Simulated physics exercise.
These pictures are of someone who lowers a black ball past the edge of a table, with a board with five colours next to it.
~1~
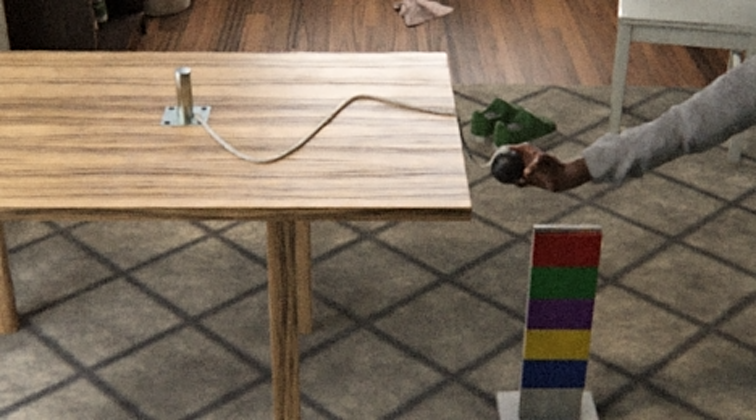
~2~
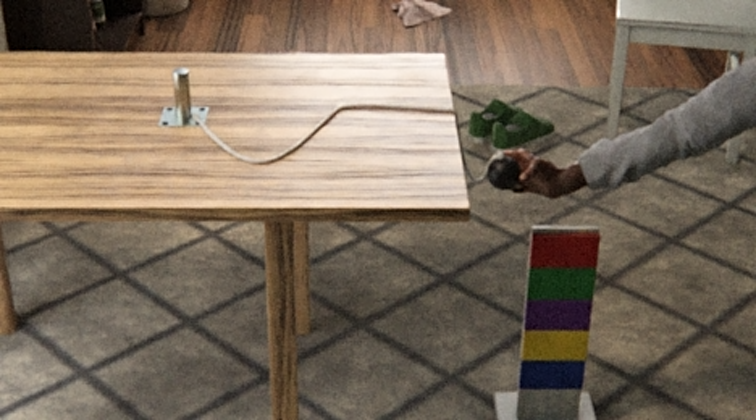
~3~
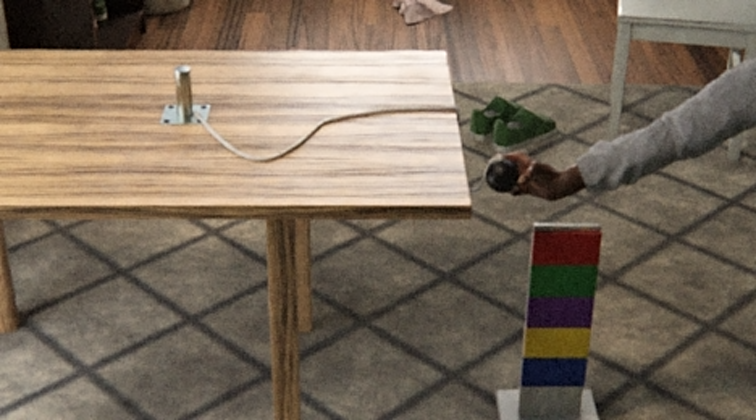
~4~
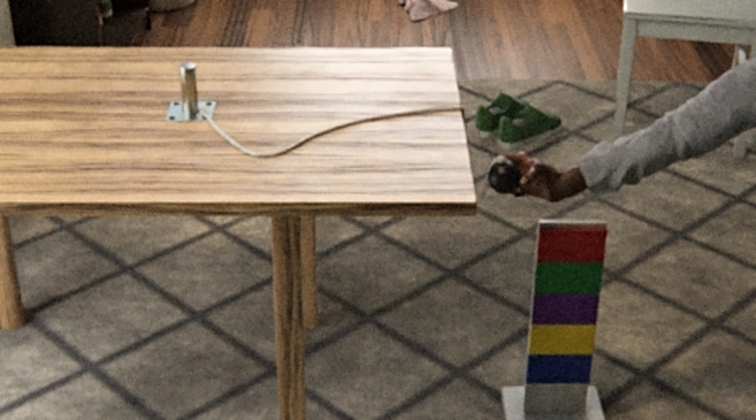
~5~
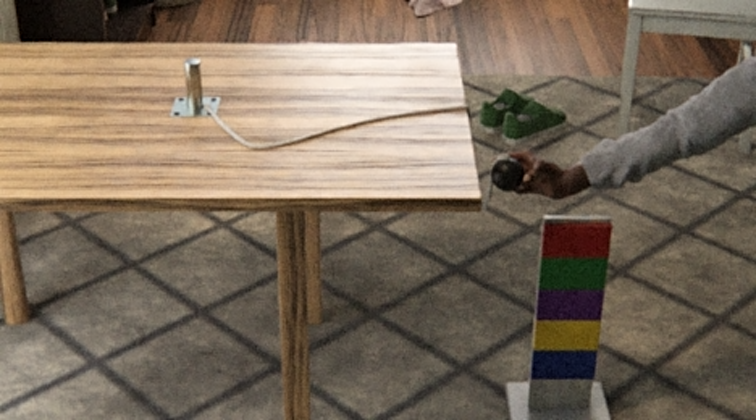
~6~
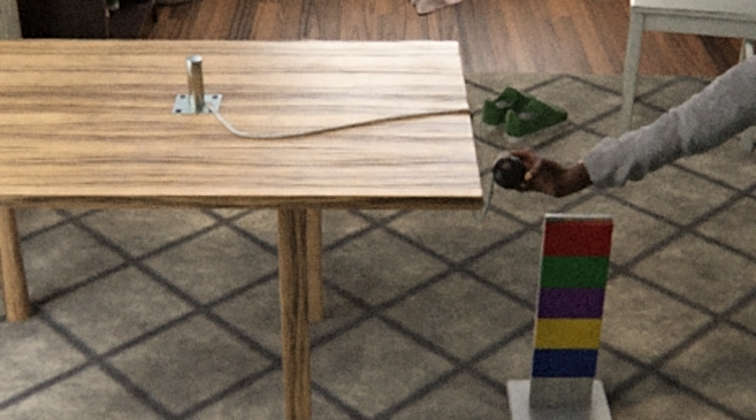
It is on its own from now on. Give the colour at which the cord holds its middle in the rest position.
The cord holds it at blue.
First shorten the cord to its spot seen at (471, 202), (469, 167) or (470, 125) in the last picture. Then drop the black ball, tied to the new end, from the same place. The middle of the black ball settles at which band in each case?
In the order given, it comes out as green; red; above them all.
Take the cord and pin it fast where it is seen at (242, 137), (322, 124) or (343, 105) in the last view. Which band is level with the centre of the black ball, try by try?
Going through them one at a time, the answers are yellow; purple; green.
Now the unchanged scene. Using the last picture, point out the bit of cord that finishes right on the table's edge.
About (421, 114).
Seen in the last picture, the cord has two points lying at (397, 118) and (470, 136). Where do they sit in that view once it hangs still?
End: (444, 114) and then (468, 186).
Soon after, ball near (430, 320); level with yellow.
Then, ball near (476, 350); level with blue.
At rest, ball near (452, 351); level with blue. The blue one.
